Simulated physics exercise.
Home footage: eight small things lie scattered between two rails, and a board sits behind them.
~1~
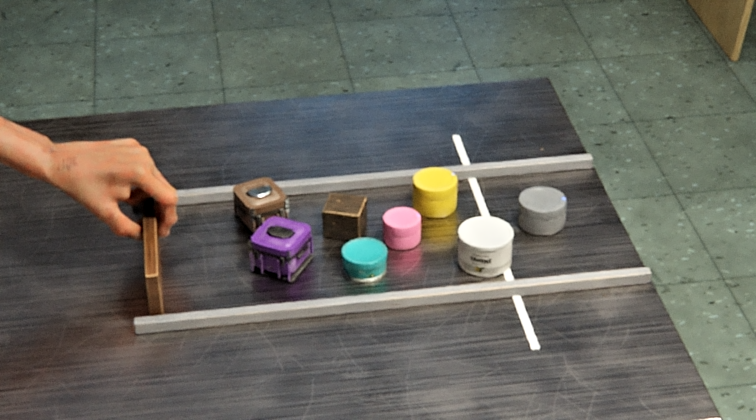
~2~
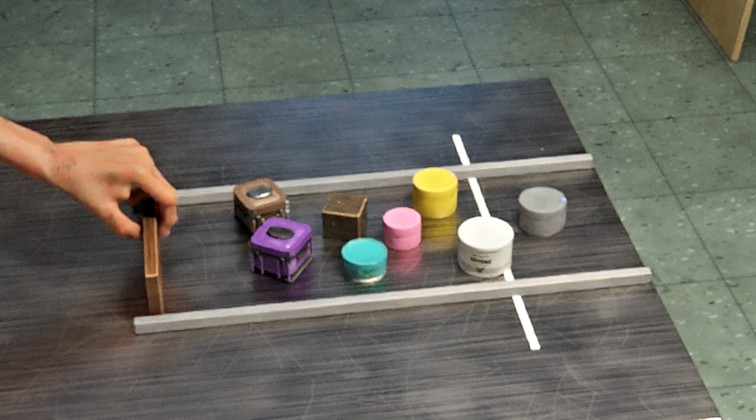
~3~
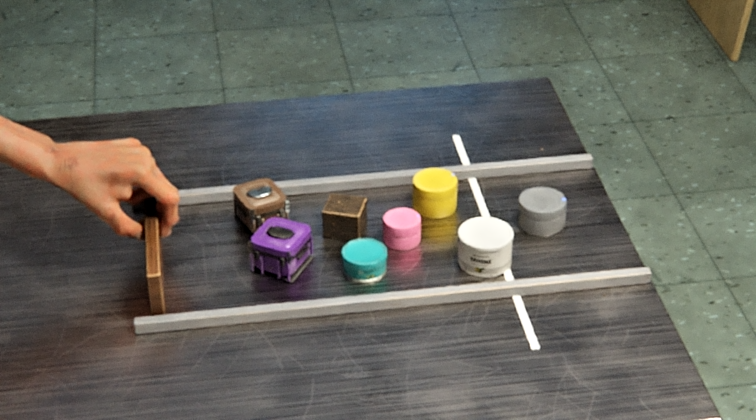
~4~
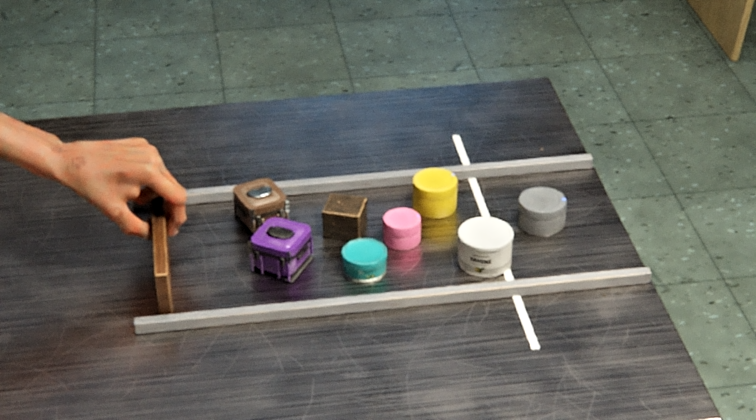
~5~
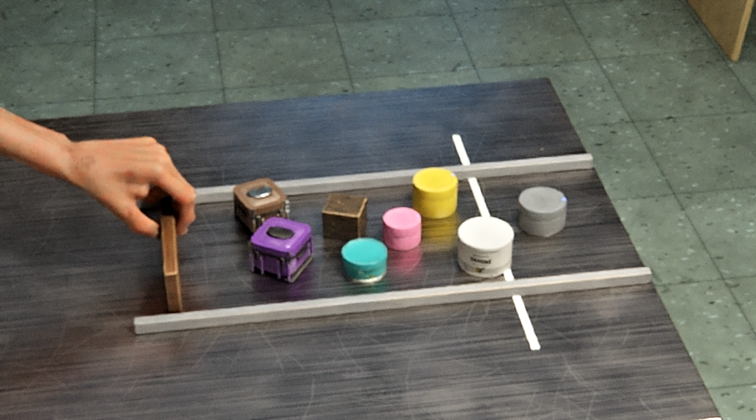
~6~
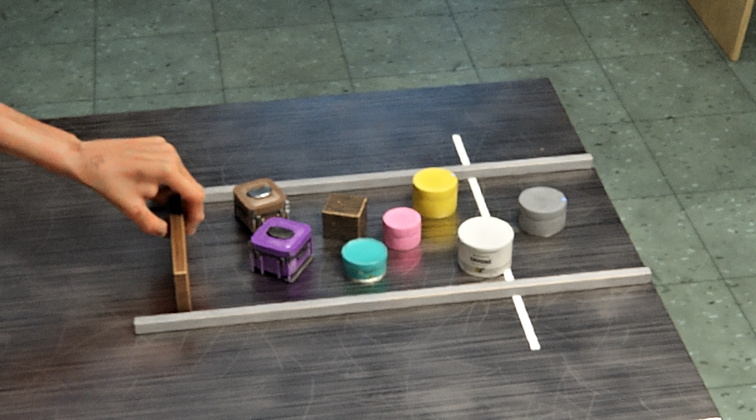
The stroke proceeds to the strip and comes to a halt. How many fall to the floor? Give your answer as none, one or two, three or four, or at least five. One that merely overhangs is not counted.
The count is none.
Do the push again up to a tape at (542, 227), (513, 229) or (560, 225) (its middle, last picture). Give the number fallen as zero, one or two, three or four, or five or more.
So in that order I'd say just one or two; zero; one or two.
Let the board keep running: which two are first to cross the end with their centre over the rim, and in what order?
Going first: The grey lid, and next the white tub.
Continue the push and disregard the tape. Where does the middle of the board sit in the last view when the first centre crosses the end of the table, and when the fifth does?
I'd say close to (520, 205), then close to (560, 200).
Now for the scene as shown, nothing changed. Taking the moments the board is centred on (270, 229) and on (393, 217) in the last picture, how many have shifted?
Moved so far: 2, then 7.
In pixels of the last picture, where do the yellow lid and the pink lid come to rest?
Yellow lid: (537, 175); pink lid: (558, 224).
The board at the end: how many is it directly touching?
At rest, 3 are in contact.
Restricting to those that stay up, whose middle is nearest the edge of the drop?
Grey lid.
Soon after, none off yet; grey lid at rest near (542, 211); white tub at rest near (485, 248); yellow lid at rest near (435, 193).
At rest, the number that fall off is zero.
